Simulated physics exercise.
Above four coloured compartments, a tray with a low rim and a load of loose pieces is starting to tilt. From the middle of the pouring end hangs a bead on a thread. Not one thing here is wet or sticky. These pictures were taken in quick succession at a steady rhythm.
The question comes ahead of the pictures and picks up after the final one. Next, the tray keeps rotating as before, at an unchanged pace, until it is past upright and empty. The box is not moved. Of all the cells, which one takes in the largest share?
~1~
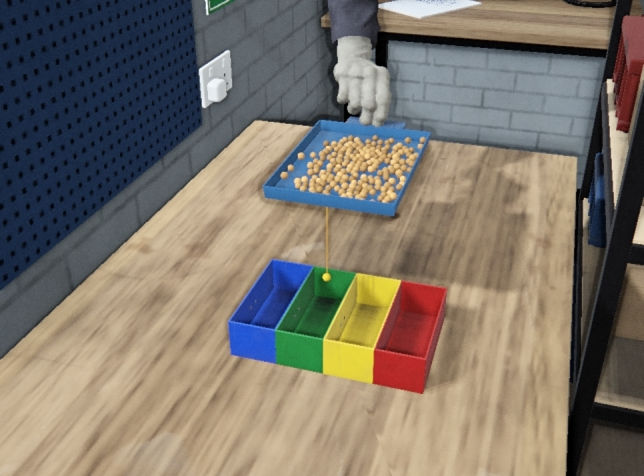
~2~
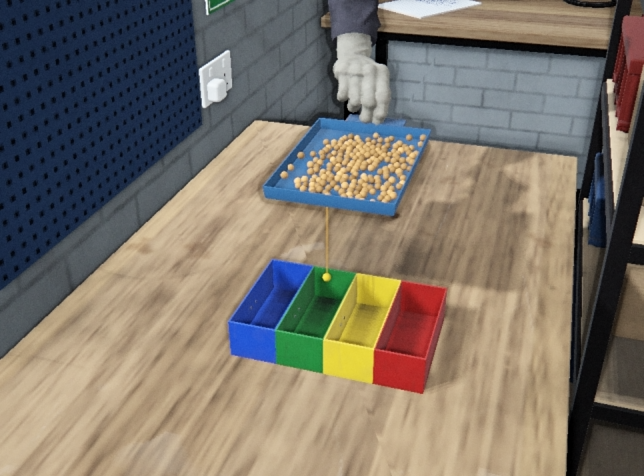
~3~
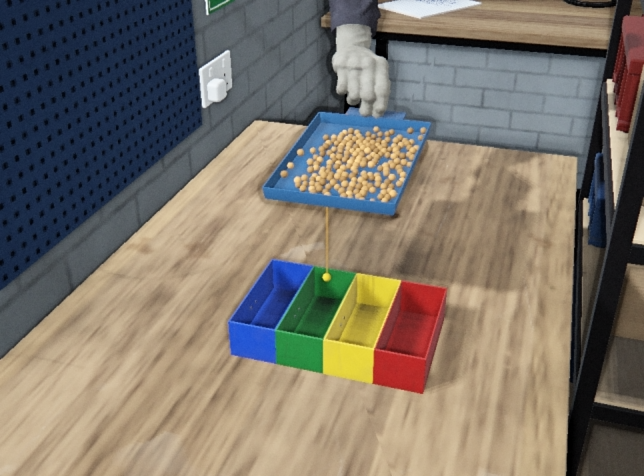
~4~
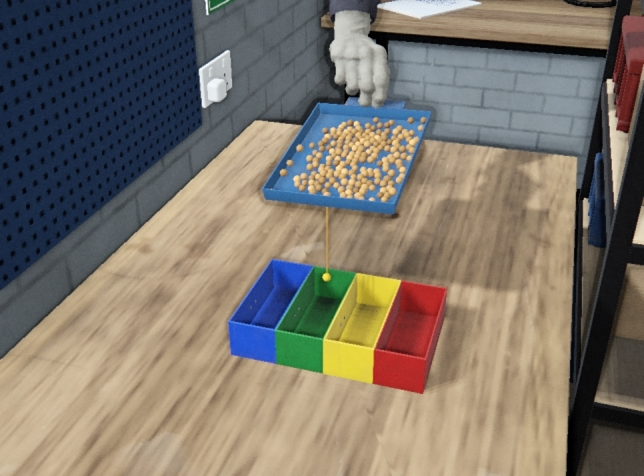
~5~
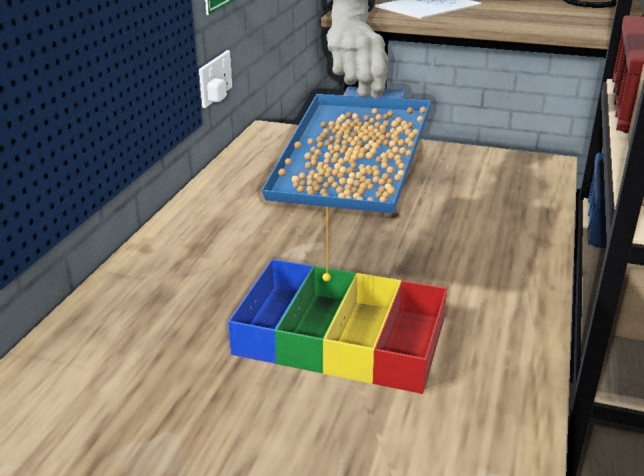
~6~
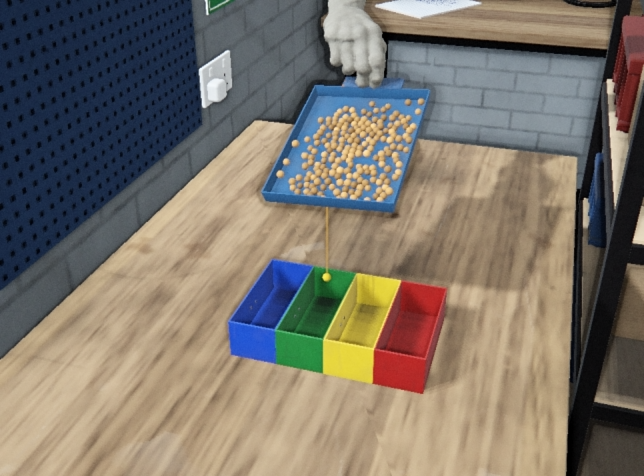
The largest share goes to the blue cell.
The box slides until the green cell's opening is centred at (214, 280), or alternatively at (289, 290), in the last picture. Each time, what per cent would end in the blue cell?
Respectively 0 percent and 30 percent.
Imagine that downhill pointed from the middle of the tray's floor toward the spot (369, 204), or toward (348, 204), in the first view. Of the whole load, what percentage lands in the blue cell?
First heading roughly 0 %, second roughly 0 %.
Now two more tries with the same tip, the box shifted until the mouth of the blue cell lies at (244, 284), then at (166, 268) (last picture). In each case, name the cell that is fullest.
The first time it is the green one, and the second time it is red.
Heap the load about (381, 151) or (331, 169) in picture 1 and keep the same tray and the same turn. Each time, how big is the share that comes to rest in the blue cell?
Roughly 60 per cent, and 60 per cent.
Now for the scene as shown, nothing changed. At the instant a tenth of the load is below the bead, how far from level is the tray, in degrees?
It has tipped about 80 degrees.
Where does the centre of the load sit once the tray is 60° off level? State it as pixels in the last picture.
(319, 172).
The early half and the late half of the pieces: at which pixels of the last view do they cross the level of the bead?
The opening half passes (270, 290), the closing half (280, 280).
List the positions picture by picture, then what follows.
The first picture shows corners of the pouring end at (265, 186) and (394, 203), level; middle of the load at (358, 167), round wooden beads; bead on its thread at (327, 277); blue cell at (253, 339); green cell at (300, 348); yellow cell at (348, 358); red cell at (399, 368).
The second picture shows corners of the pouring end at (265, 186) and (394, 203), level; middle of the load at (358, 166).
The third picture shows corners of the pouring end at (265, 187) and (393, 203), tipped barely, lowest at the left corner; middle of the load at (358, 162).
The fourth picture shows corners of the pouring end at (264, 188) and (393, 203), tipped a little, lowest at the left corner; middle of the load at (357, 157).
The fifth picture shows corners of the pouring end at (264, 190) and (392, 202), tipped a little, lowest at the left corner; middle of the load at (356, 153).
The sixth picture shows corners of the pouring end at (263, 191) and (392, 202), tipped clearly, lowest at the left corner; middle of the load at (353, 151), nearly all on the move; blue cell at (253, 339); green cell at (300, 348); yellow cell at (348, 358); red cell at (399, 368).
Soon after the last picture, tray tipped steeply; nearly all on the tray; a stray few falling or outside the box.
A little later, tray tipped right over; about a quarter on the tray; about a third in the blue cell; about a quarter in the green cell; a stray few in the yellow cell; about a quarter falling or outside the box.
Later still, tray tipped past a quarter turn; about two thirds in the blue cell; about a quarter in the green cell; a small part in the yellow cell; a small part falling or outside the box.
By the end, tray tipped past a quarter turn; about two thirds in the blue cell; about a quarter in the green cell; a small part in the yellow cell; none in the red cell; a small part outside the box.
